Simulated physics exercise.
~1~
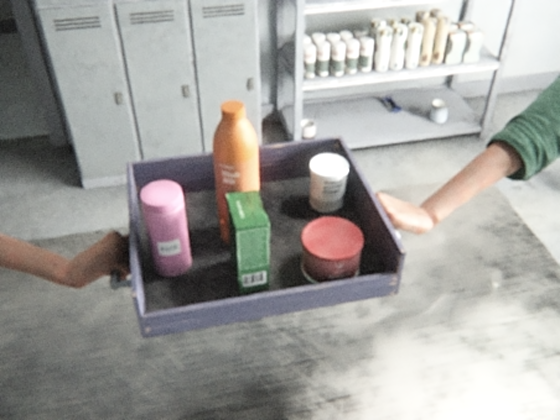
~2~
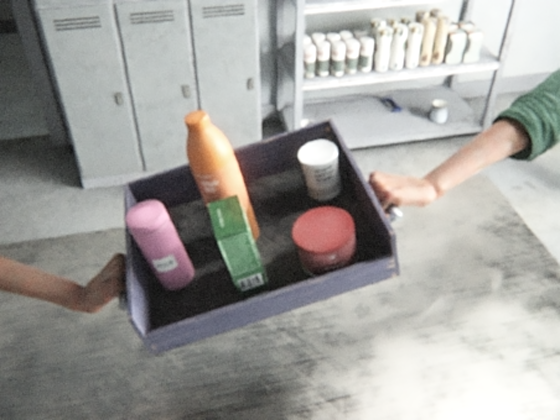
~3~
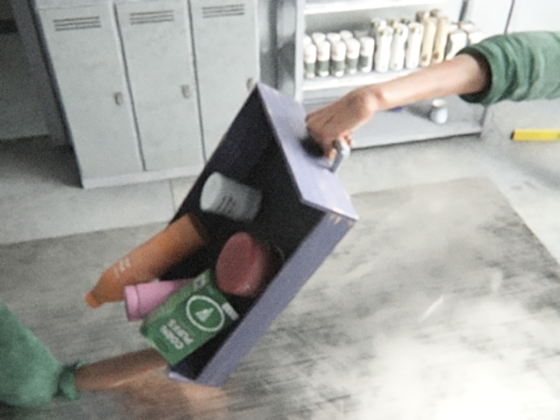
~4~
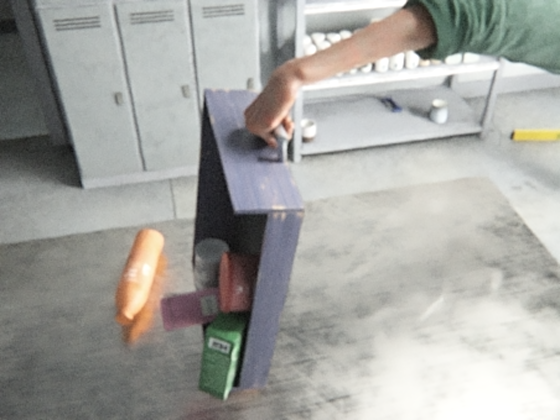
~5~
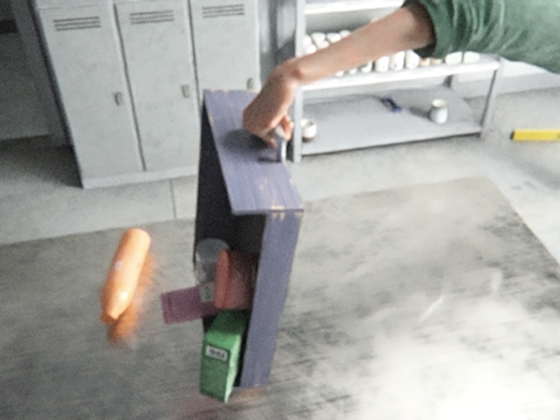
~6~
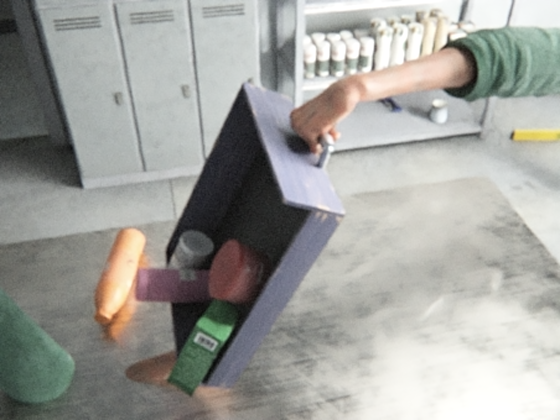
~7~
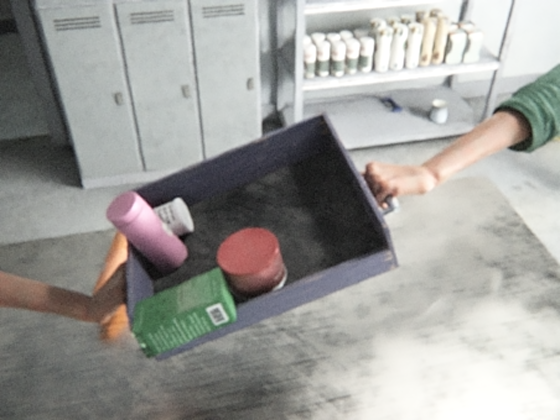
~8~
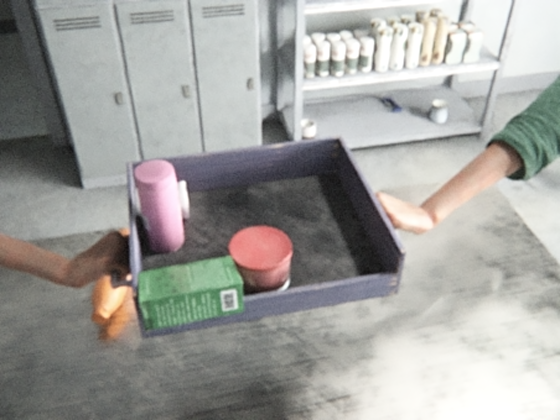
A crate held by two hands tips steeply left, spills its orange bottle, and levels again.
